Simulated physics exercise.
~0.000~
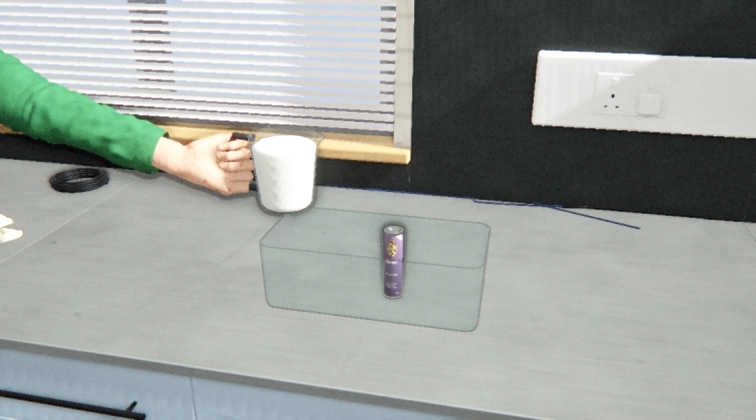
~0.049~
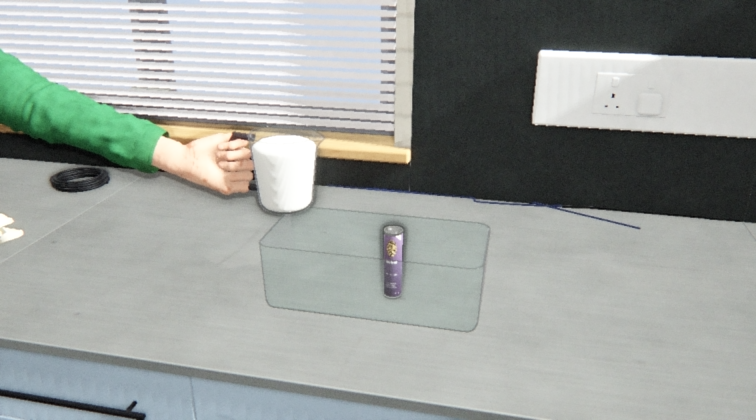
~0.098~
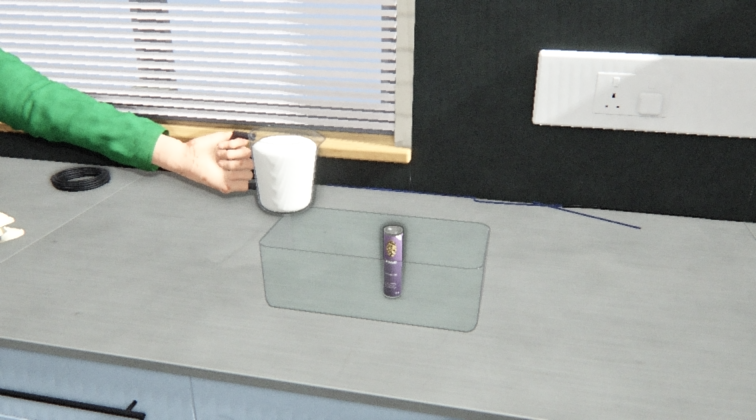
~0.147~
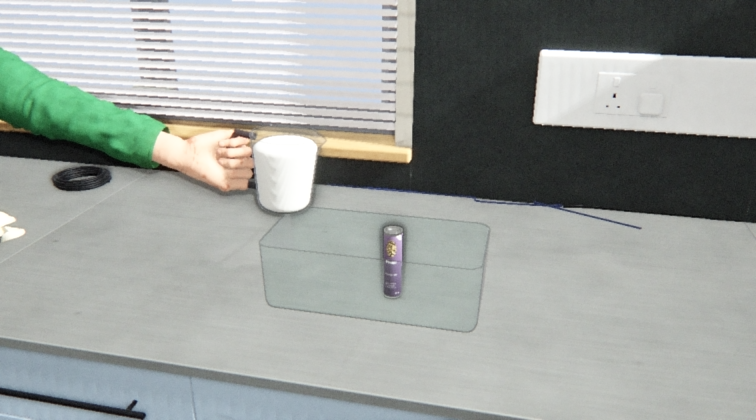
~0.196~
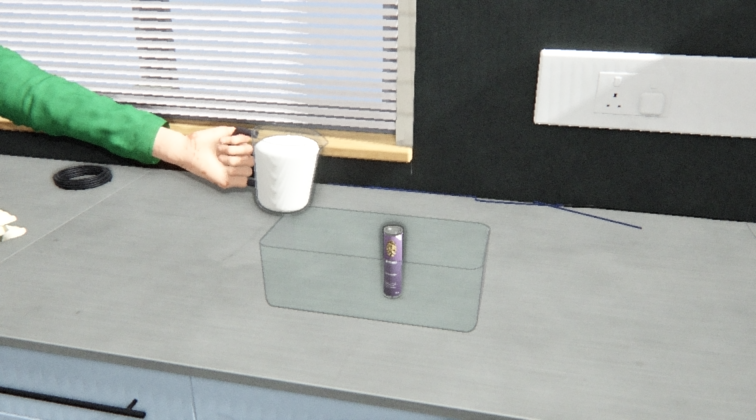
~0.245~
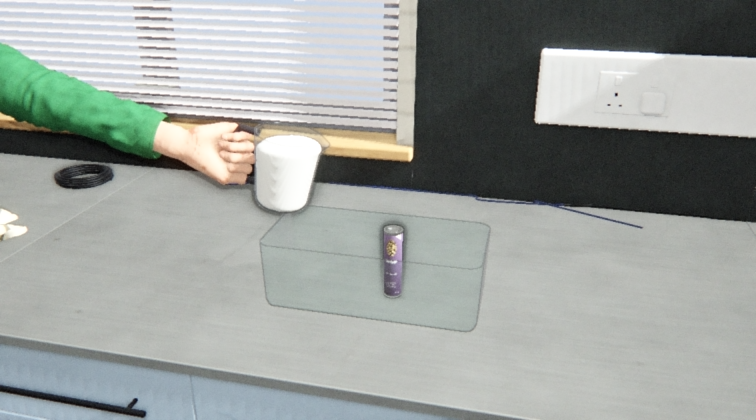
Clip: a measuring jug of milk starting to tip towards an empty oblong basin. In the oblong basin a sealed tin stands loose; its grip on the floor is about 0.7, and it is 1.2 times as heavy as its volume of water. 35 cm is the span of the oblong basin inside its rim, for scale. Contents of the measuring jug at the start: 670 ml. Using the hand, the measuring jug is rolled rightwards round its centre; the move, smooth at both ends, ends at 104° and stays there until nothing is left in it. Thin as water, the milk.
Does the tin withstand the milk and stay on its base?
Yes, it is still on its base.
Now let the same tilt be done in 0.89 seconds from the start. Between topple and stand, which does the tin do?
So the tin will hold steady.
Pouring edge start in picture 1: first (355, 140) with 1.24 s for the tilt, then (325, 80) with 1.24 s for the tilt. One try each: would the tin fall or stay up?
In the first try it comes down; in the second it comes down.
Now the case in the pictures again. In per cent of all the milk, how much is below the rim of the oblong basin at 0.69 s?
I'd put it near 6 percent.
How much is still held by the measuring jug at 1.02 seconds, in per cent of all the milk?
Some 26 per cent.
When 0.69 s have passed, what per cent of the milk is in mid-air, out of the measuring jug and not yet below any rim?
Estimate: Some 14 % of the total.
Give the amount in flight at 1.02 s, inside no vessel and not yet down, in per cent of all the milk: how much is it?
12 in a hundred, give or take.
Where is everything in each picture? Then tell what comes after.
It leans 0°; its right rim is at (324, 138); the milk meets the walls at (256, 142) and (316, 146); the oblong basin's rim runs from (275, 225) to (487, 246); the tin's top is at (394, 233), in the first picture.
It leans 0°; its right rim is at (324, 138); the milk meets the walls at (256, 142) and (315, 147), in the second picture.
It leans 2°; its right rim is at (325, 139); the milk meets the walls at (256, 142) and (316, 147), in the third picture.
It leans 4°; its right rim is at (326, 141); the milk meets the walls at (257, 142) and (317, 147), in the fourth picture.
It leans 6°; its right rim is at (328, 143); the milk meets the walls at (259, 141) and (319, 148), in the fifth picture.
It leans 10°; its right rim is at (330, 145); the milk meets the walls at (260, 141) and (322, 148), in the sixth picture.
By 0.69 s the tilt is 62° and 80 per cent is still to pour; the tin stands where it began.
By 1.02 s the tilt is 96° and 27 per cent is still to pour; the tin stands where it began.
By 1.37 s the tilt is 104° and 1 per cent is still to pour; the tin stands where it began.
By 1.74 s the tilt is 104° and 0 per cent is still to pour; the tin stands where it began.
At rest the tin stands where it began.
